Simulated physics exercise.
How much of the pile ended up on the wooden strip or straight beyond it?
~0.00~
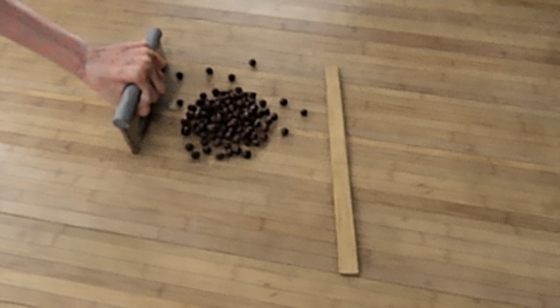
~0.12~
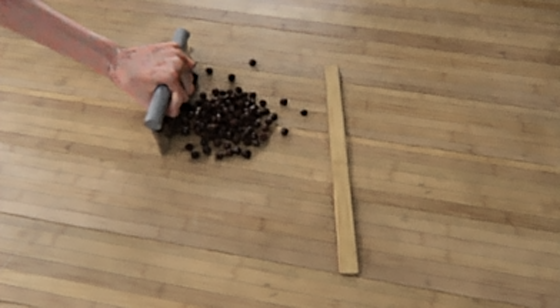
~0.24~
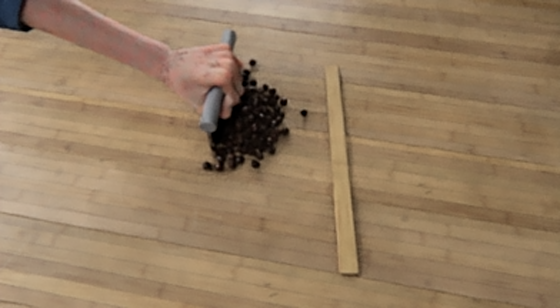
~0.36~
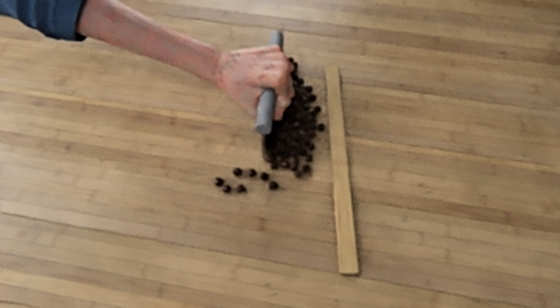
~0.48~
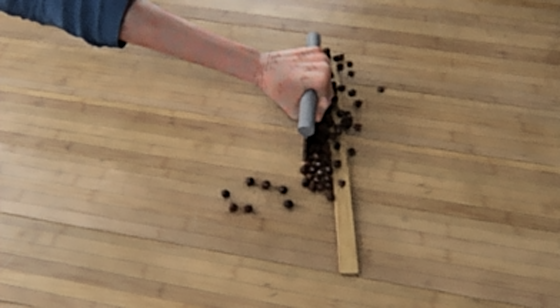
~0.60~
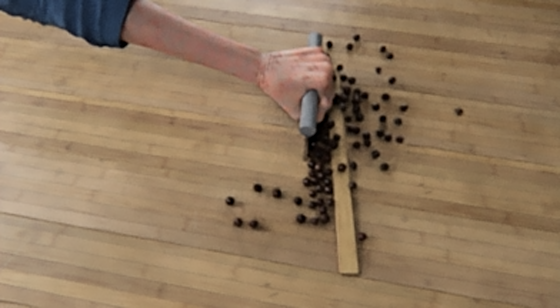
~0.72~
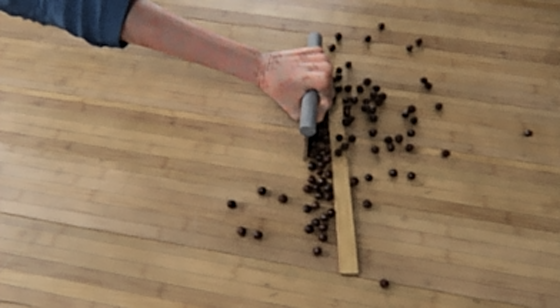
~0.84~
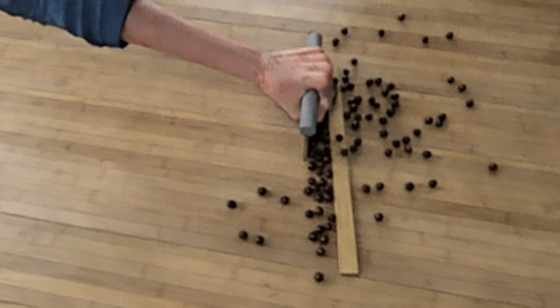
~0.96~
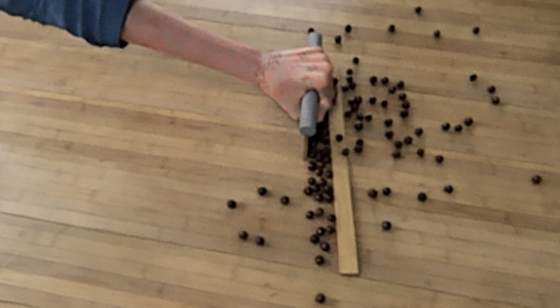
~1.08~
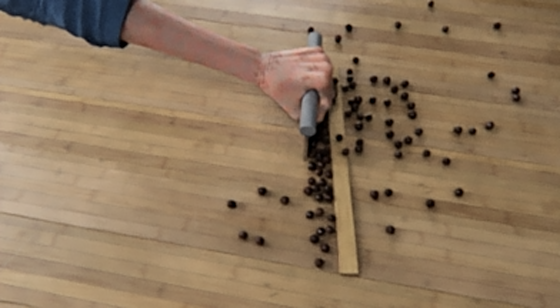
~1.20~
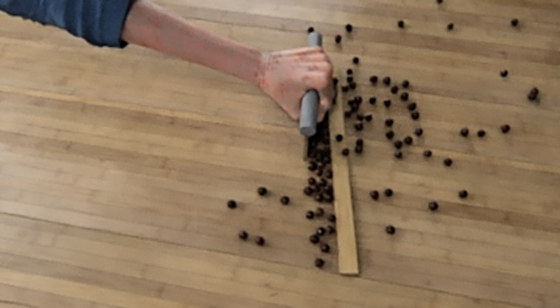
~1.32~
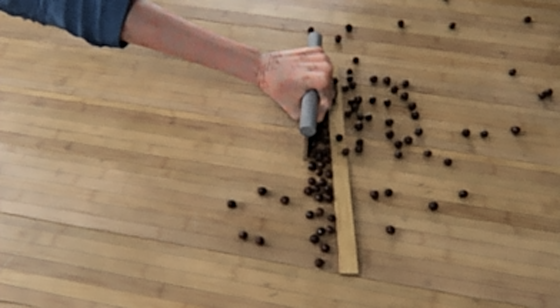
A large share of the dark balls ended up there, with many of them scattered on the far side of the strip.
